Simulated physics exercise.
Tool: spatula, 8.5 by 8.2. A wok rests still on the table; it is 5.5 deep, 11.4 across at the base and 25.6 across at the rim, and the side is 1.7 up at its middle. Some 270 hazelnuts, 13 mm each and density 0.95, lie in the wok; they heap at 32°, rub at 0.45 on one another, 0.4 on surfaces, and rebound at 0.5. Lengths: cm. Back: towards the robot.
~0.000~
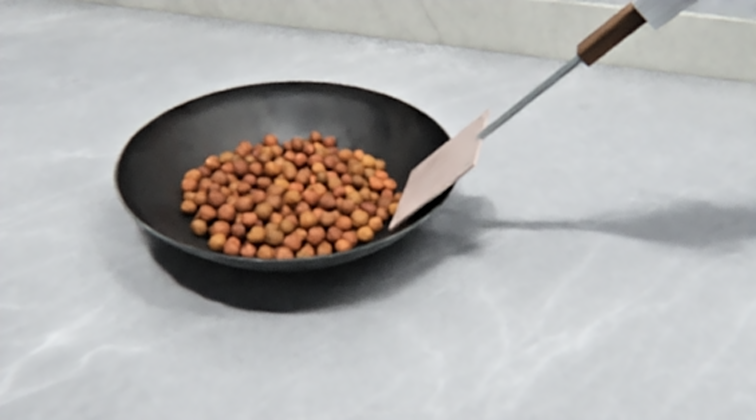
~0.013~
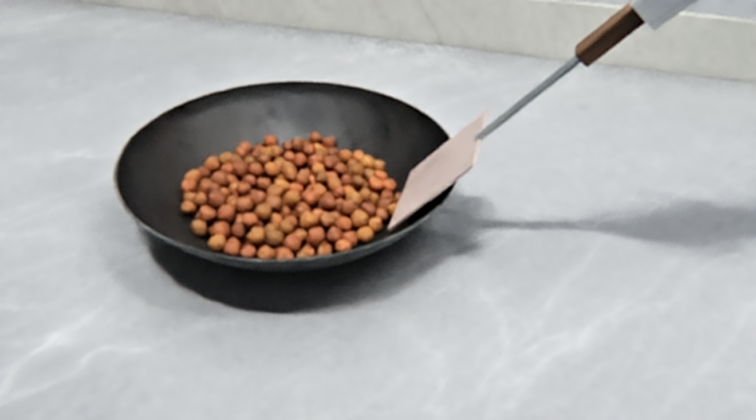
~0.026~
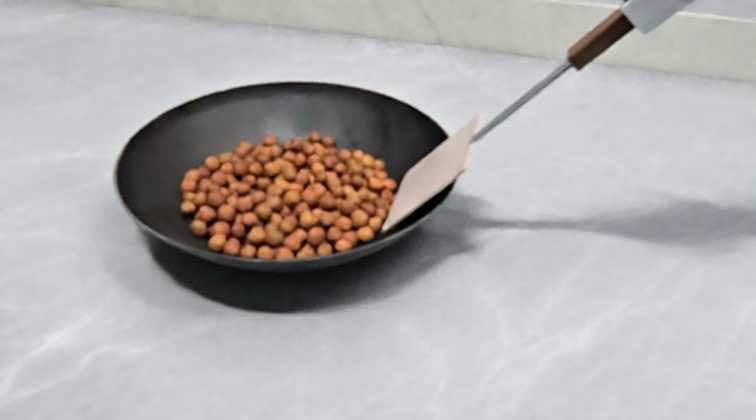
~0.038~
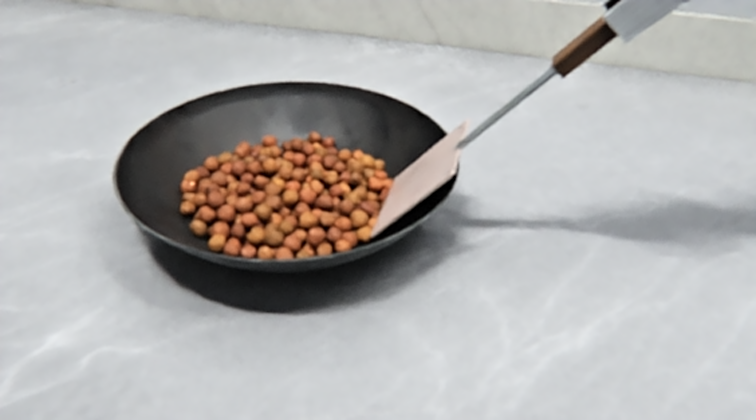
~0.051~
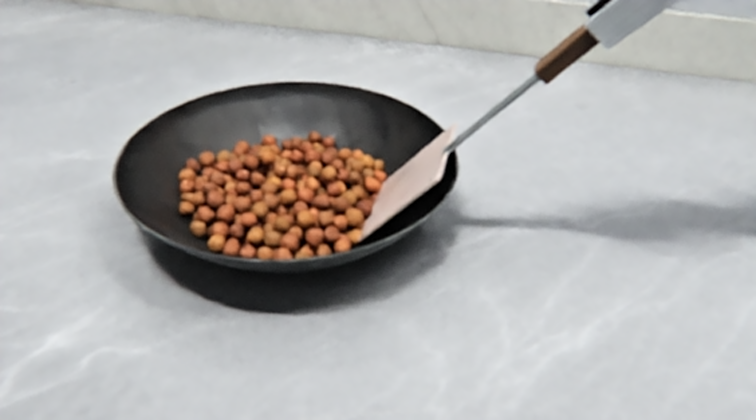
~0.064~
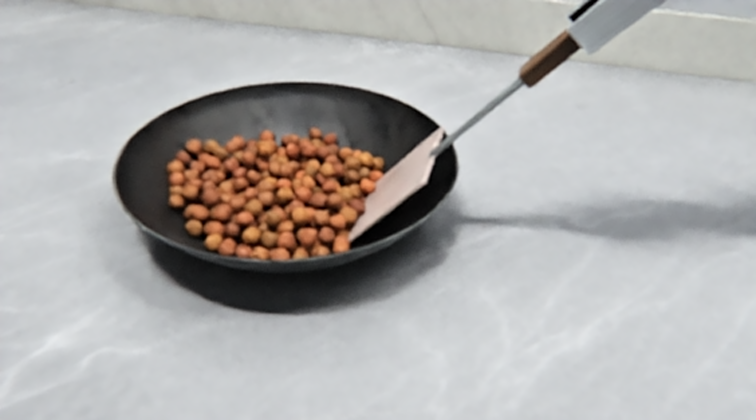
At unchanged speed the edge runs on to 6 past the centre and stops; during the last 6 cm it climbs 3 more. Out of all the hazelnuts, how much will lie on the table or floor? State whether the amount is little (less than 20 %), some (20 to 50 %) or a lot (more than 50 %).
The amount is little, less than 20 %.
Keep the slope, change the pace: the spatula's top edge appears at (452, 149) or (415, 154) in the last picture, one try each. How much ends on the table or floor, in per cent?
About 0 and 20 per cent.
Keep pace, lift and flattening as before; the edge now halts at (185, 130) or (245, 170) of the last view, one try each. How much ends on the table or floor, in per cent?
40 % and 0 %.
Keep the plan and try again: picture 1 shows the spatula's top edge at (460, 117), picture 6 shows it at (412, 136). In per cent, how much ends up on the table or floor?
Some 15 per cent.
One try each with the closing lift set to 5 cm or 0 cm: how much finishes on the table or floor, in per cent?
Roughly 10 % and then 10 %.
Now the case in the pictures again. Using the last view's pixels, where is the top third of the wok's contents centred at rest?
(197, 156).
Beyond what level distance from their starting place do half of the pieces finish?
I'd estimate close to 5 centimetres.
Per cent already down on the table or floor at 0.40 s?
Some 10 per cent.
After 0.12 s, sloping 50°, highest piece 7 above the table; 272 in the wok.
After 0.17 s, sloping 50°, highest piece 8 above the table; 267 in the wok, 5 on the blade or in flight.
After 0.40 s, sloping 50°, highest piece 7 above the table; 242 in the wok, 22 on the table or floor, 8 on the blade or in flight.
After 1.45 s, sloping 50°, highest piece 6 above the table; 242 in the wok, 30 on the table or floor.
At rest, 242 in the wok, 30 on the table or floor. That is 11 % on the table or floor.
